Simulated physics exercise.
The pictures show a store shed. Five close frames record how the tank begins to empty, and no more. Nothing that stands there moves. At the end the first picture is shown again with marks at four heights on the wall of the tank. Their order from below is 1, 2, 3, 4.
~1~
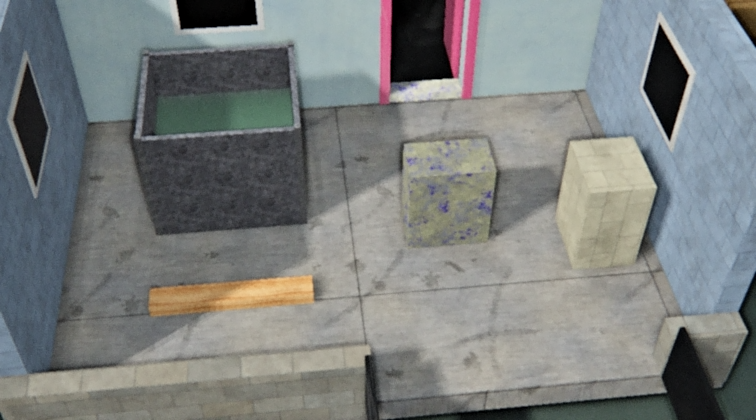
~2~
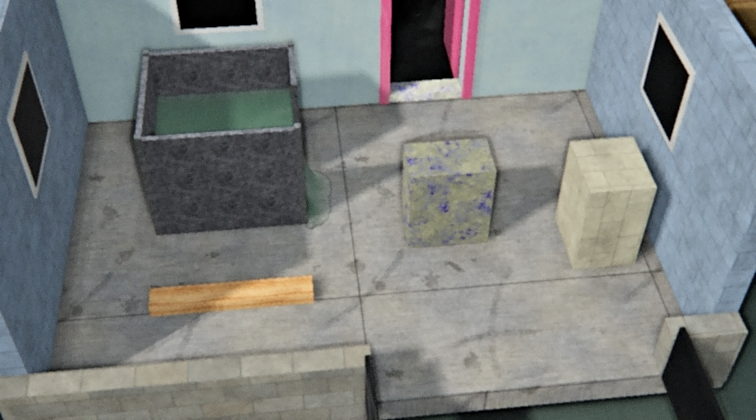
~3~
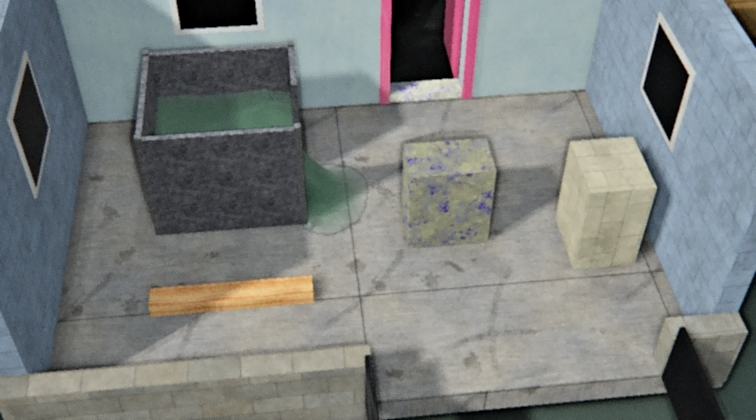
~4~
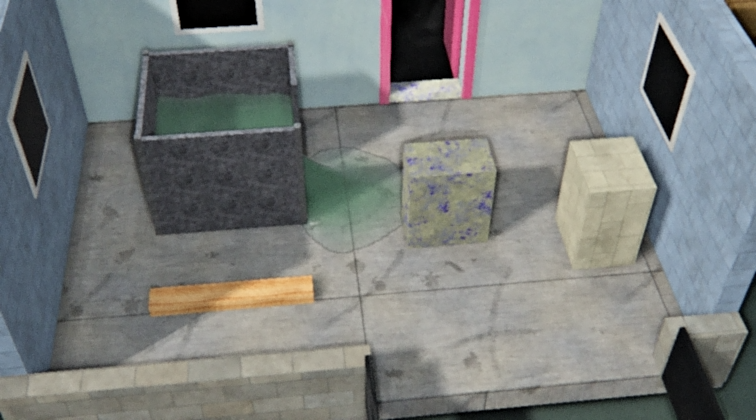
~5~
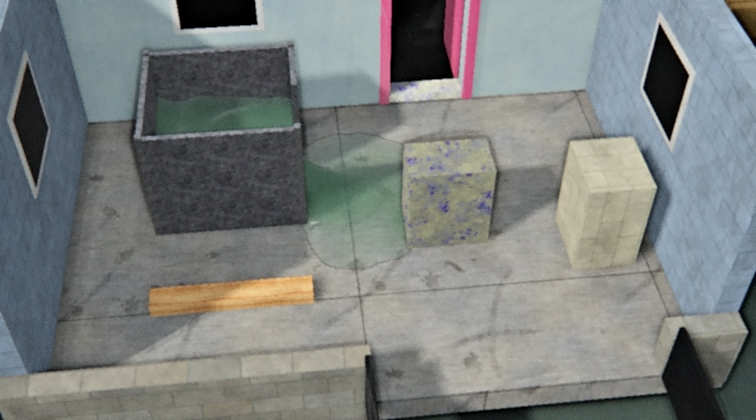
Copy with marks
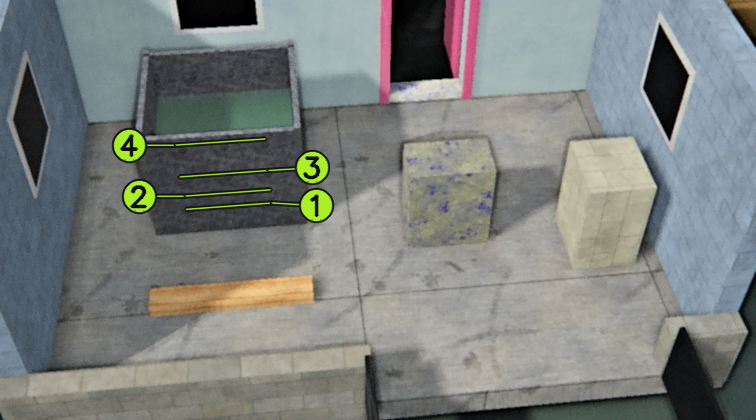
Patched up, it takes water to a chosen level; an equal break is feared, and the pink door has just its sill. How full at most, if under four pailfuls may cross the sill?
Take 3.
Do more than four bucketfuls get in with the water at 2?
No.
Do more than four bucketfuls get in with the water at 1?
No, that is safe.
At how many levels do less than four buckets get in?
Three.
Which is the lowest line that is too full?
Line 4.
On the marked copy, 1 at (229, 206); 2 at (227, 193); 3 at (224, 173); 4 at (219, 142); from the bottom up 1, 2, 3, 4.
With 1, nothing gets over.
With 2, nothing gets over.
With 3, a splash gets over, under a bucket.
With 4, about 7 bucketfuls get in.
